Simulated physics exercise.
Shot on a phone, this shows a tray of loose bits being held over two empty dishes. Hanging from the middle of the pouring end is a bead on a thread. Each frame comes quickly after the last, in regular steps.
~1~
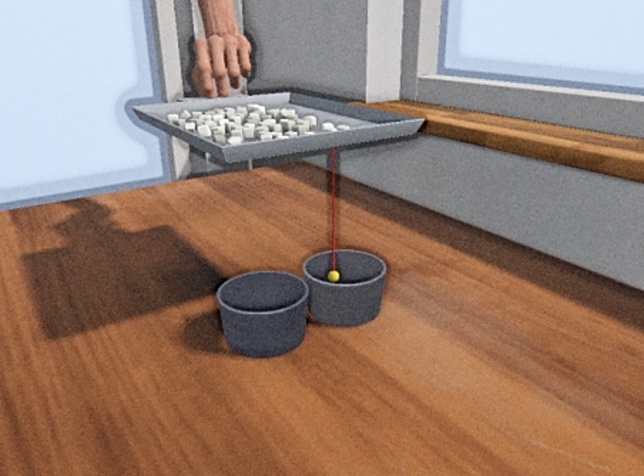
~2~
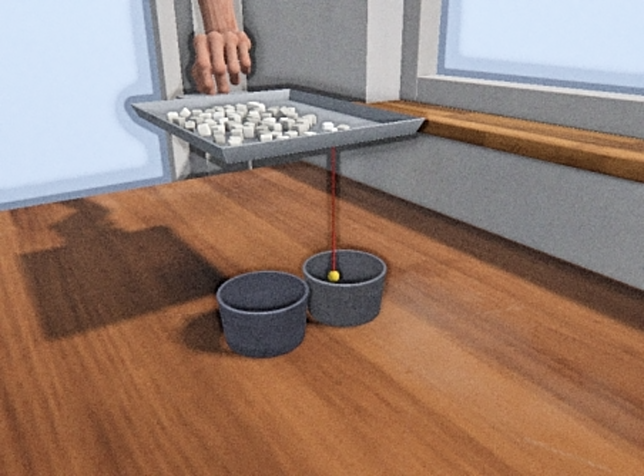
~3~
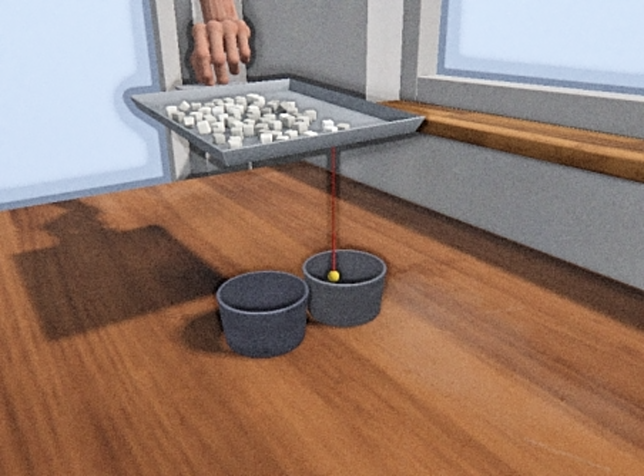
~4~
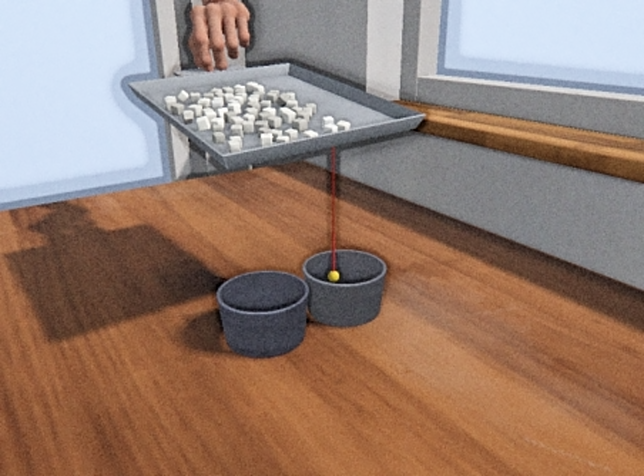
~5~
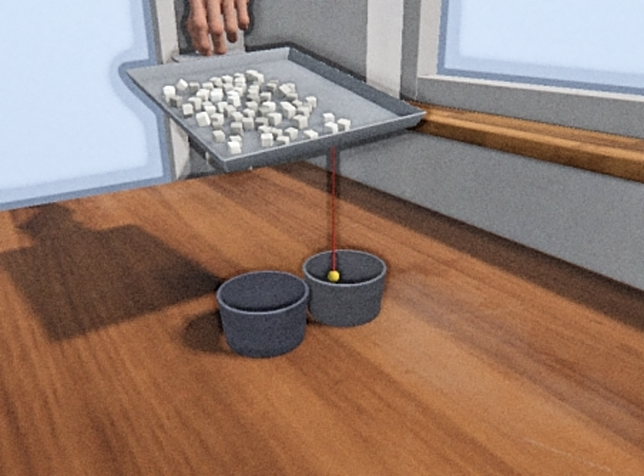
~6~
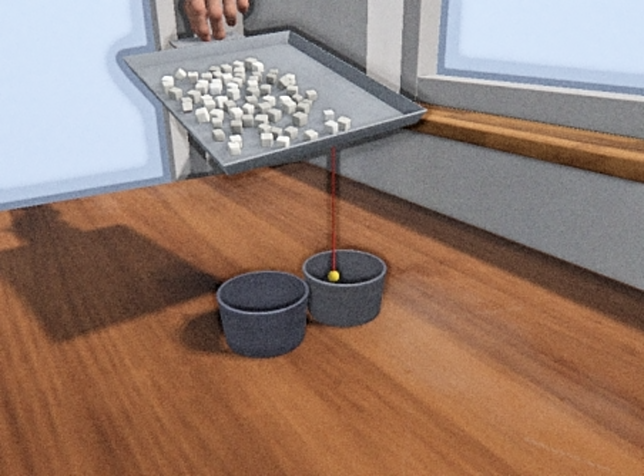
A hand gradually tilts a gray tray of white cubes above two empty dark dishes.
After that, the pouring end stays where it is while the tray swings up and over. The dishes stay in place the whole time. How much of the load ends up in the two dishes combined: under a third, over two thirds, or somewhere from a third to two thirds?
By the end the two dishes capture a poor share, below a third.
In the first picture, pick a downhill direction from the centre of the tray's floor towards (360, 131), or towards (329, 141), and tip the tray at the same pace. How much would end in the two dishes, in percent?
Shares: About 0 in a hundred, then about 0 in a hundred.
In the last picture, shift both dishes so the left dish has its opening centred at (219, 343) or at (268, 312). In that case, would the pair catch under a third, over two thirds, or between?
Run 1 - over two thirds; run 2 - in the middle band.
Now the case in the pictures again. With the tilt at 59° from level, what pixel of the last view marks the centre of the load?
(254, 126).
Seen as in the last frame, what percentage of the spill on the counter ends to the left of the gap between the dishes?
Looks like close to 70 per cent of it.
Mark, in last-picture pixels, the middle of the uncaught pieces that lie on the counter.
Near (267, 391).
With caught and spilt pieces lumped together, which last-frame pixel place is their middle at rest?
About (267, 391).
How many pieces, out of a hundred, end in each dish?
Estimate - left dish 0 percent, right dish 0 percent.
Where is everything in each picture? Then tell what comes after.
The first picture shows corners of the pouring end at (226, 145) and (415, 119), level; middle of the load at (235, 122), sugar cubes; left dish at (286, 328); right dish at (369, 299); bead on its thread at (334, 276).
The second picture shows corners of the pouring end at (227, 145) and (415, 118), level; middle of the load at (235, 121).
The third picture shows corners of the pouring end at (227, 148) and (416, 116), tipped barely, lowest at the left corner; middle of the load at (235, 116).
The fourth picture shows corners of the pouring end at (227, 152) and (416, 114), tipped a little, lowest at the left corner; middle of the load at (234, 109).
The fifth picture shows corners of the pouring end at (227, 156) and (417, 111), tipped a little, lowest at the left corner; middle of the load at (234, 101).
The sixth picture shows corners of the pouring end at (228, 160) and (418, 109), tipped clearly, lowest at the left corner; middle of the load at (233, 94); left dish at (286, 328); right dish at (369, 299).
Soon, tray tipped steeply; all on the tray.
A while on, tray tipped right over; about a quarter on the tray; about a quarter outside both; about half in the air.
Towards the end, tray tipped past a quarter turn; all outside both.
Finally, tray tipped past a quarter turn; none in the left dish; none in the right dish; all outside both.
